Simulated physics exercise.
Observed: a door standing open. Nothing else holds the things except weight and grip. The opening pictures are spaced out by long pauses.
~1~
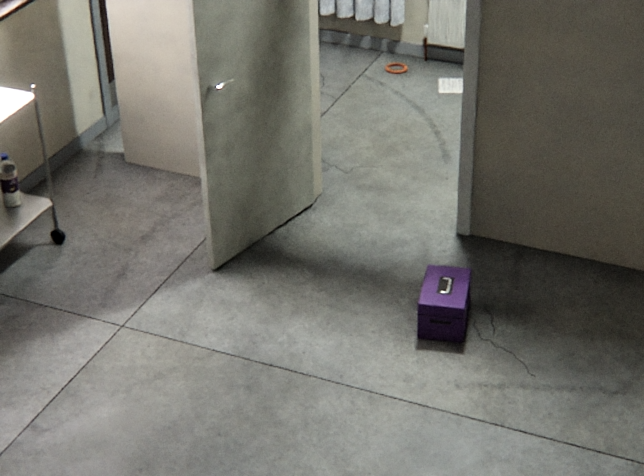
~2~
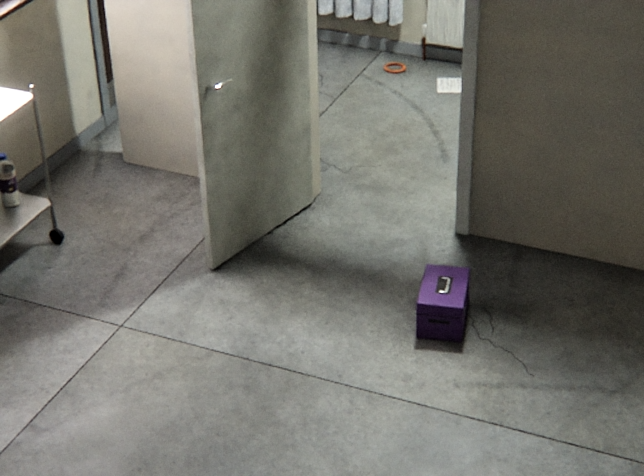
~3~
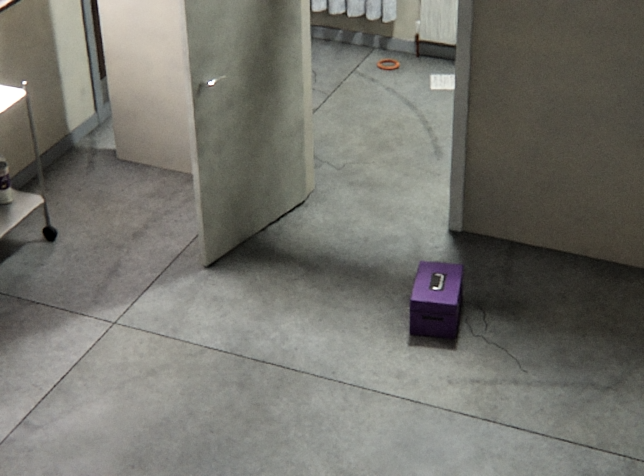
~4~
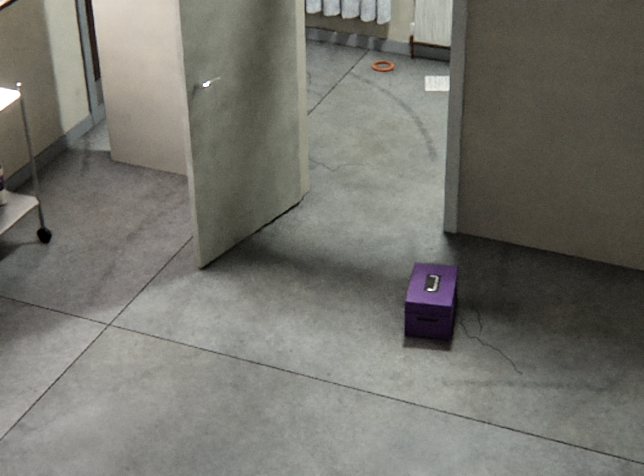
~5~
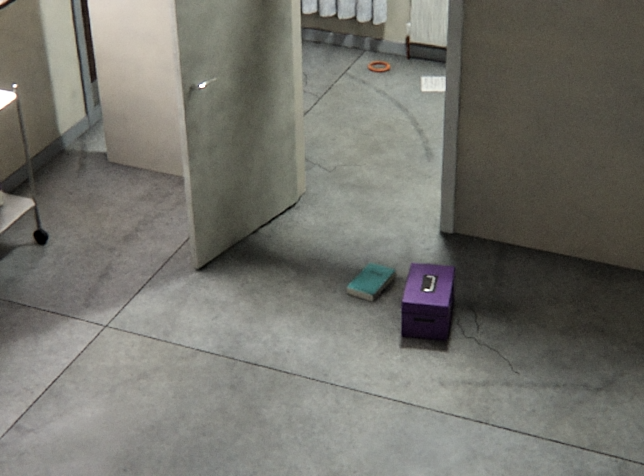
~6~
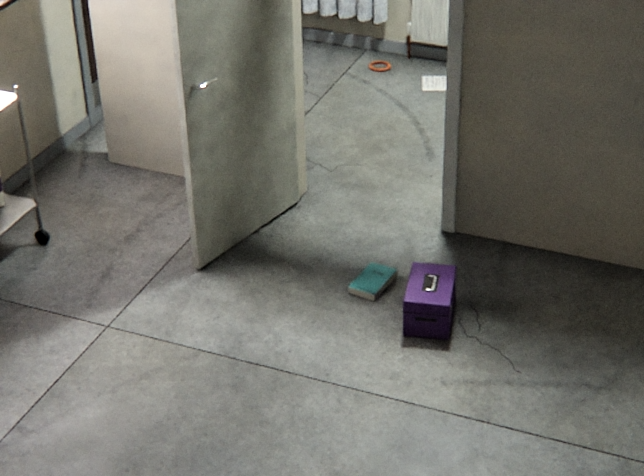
Door standing wide open and still beside a purple toolbox on a grey floor, a turquoise book appearing to the toolbox's left.
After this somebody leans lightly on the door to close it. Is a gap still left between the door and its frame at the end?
It touches the doorframe.
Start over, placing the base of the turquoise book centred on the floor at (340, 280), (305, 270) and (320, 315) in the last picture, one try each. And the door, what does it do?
Case 1: Door ends up flush. Case 2: Door stays partly open. Case 3: Door ends up flush.
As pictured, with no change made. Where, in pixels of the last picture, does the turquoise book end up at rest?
Near (382, 283).
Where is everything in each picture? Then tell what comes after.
In the first frame, door wide open and still; purple toolbox (445, 303).
In the second frame, door wide open and still; purple toolbox (444, 302).
In the third frame, door wide open and still; purple toolbox (437, 299).
In the fourth frame, door wide open and still; purple toolbox (432, 301).
In the fifth frame, door wide open and still; purple toolbox (429, 301).
In the sixth frame, door wide open and still; turquoise book (373, 281); purple toolbox (430, 300).
Then, 1.20 s later than the last frame, door 68° open.
Then, 1.90 s later than the last frame, door 34° open; turquoise book moved a little near (382, 283).
When it is over, door 0° open; both as before. End places, in pixels of the last picture, turquoise book near (382, 283).
